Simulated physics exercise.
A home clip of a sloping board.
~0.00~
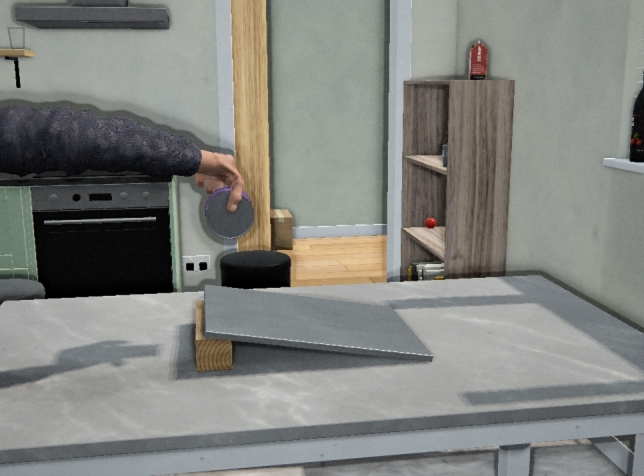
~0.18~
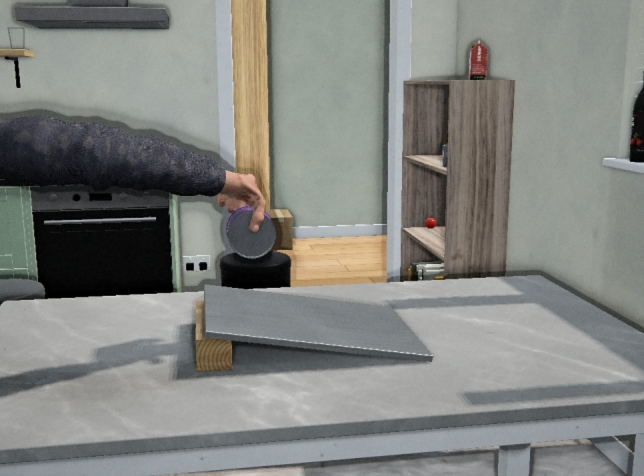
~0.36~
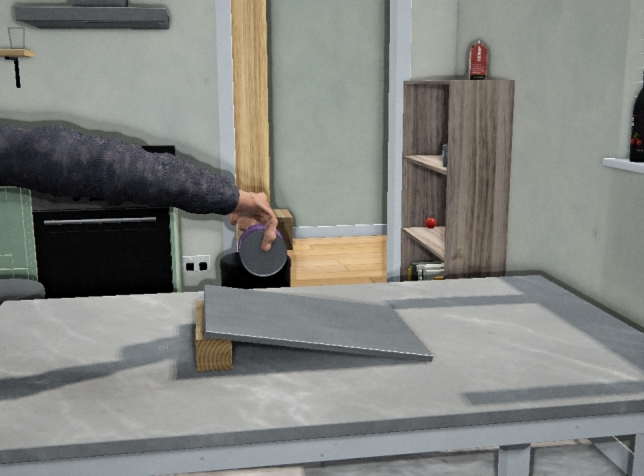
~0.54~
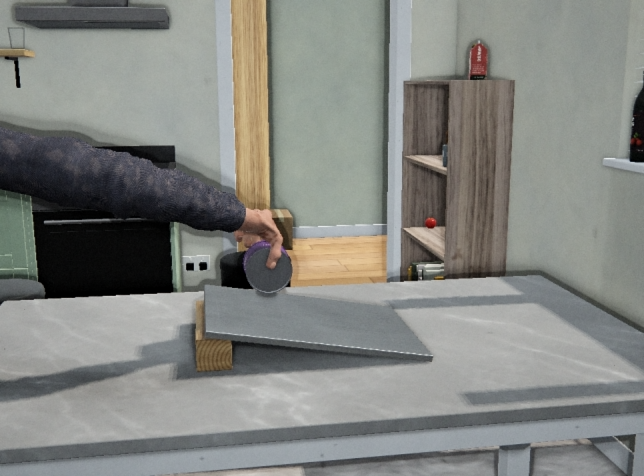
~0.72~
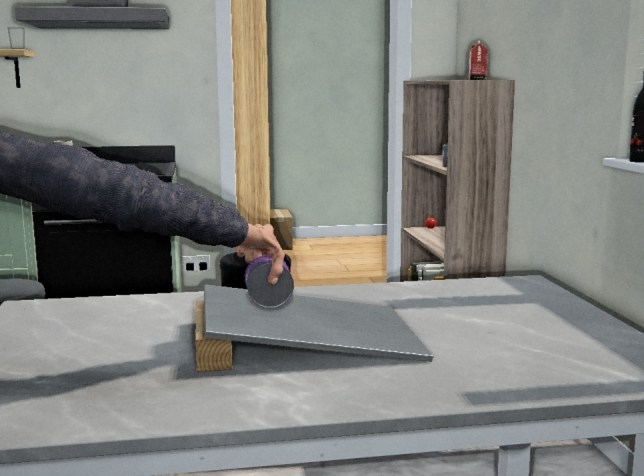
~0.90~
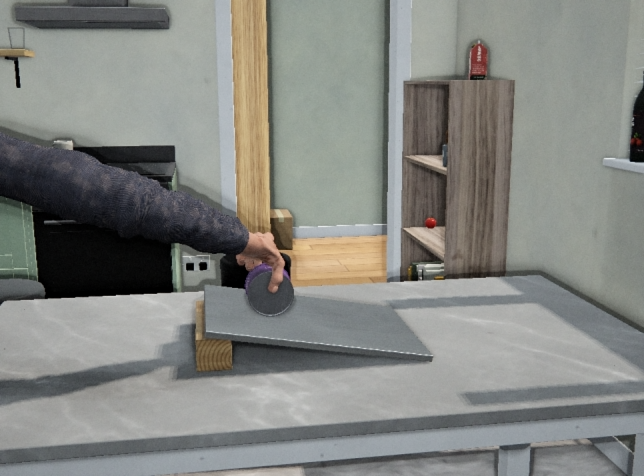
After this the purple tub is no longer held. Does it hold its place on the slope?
In the end the purple tub runs down the board.
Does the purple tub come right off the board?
It leaves the board.
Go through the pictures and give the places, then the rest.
The first picture shows on its way; purple tub (229, 213).
The second picture shows on its way; purple tub (251, 232).
The third picture shows on its way; purple tub (262, 250).
The fourth picture shows on its way; purple tub (267, 267).
The fifth picture shows on its way; purple tub (269, 282).
The sixth picture shows in place under the hand; purple tub (269, 290).
By 1.70 s, purple tub moved well along near (383, 303).
By 2.10 s, purple tub now off the board.
By 2.50 s, things are still on the move.
By 2.80 s, as before.
When it is over (3.0 s), off the board, purple tub. The purple tub goes downhill.
